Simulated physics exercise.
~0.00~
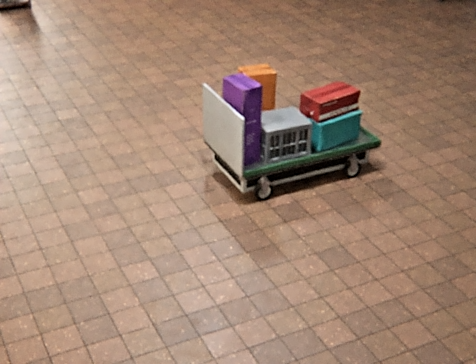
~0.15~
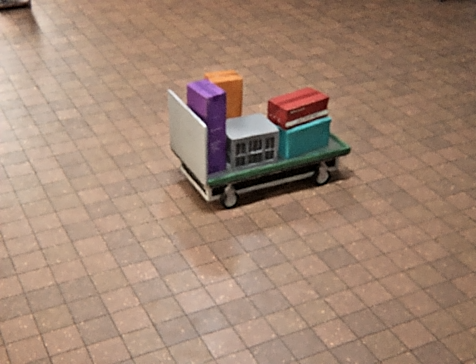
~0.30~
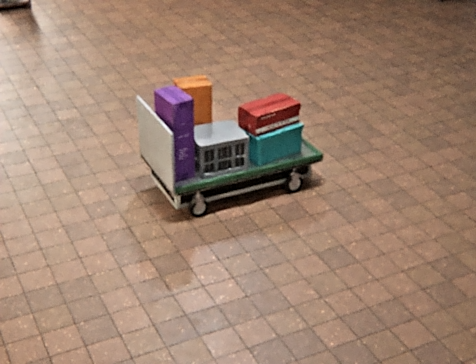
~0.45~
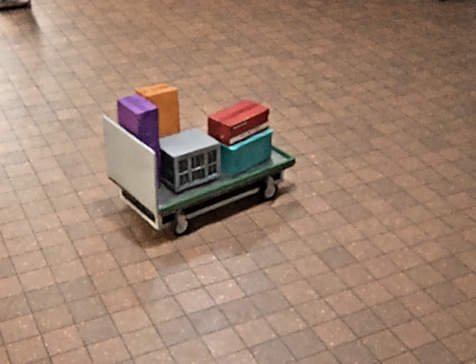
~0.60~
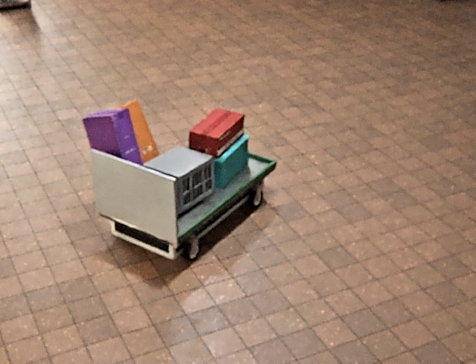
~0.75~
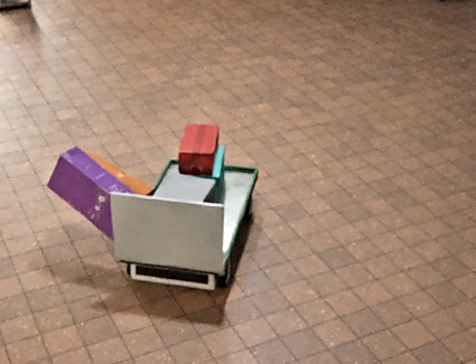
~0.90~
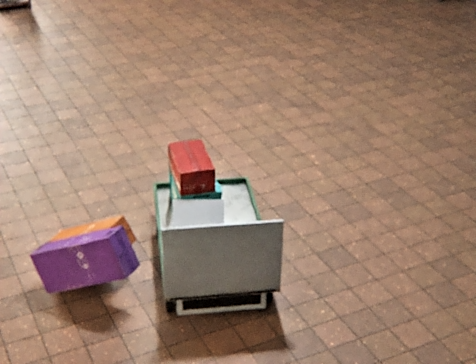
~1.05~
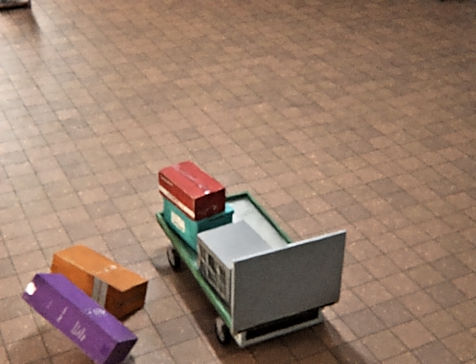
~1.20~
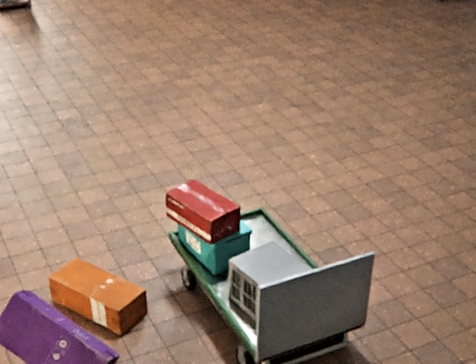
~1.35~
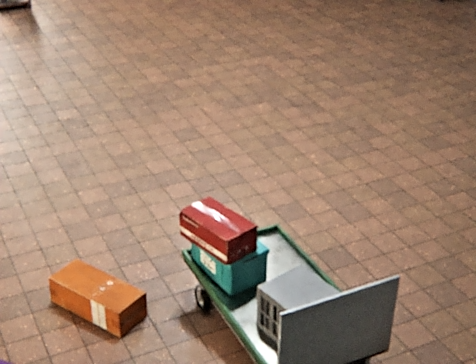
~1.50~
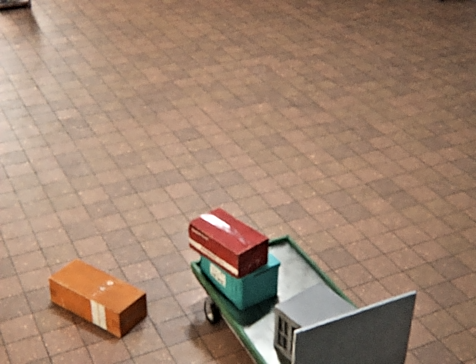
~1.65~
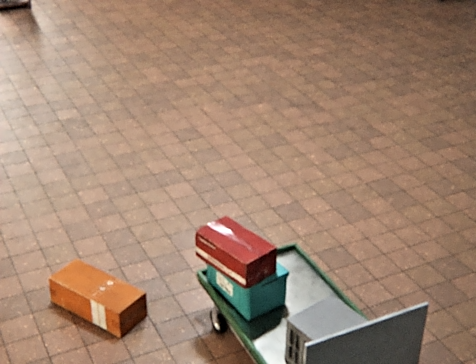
In this clip, a cart carrying several boxes rolls left across a tiled floor and swings around toward the lower right, its purple and orange boxes tipping off; it ends at the bottom edge with the red, turquoise and grey ones aboard, the orange box lying behind on the floor.
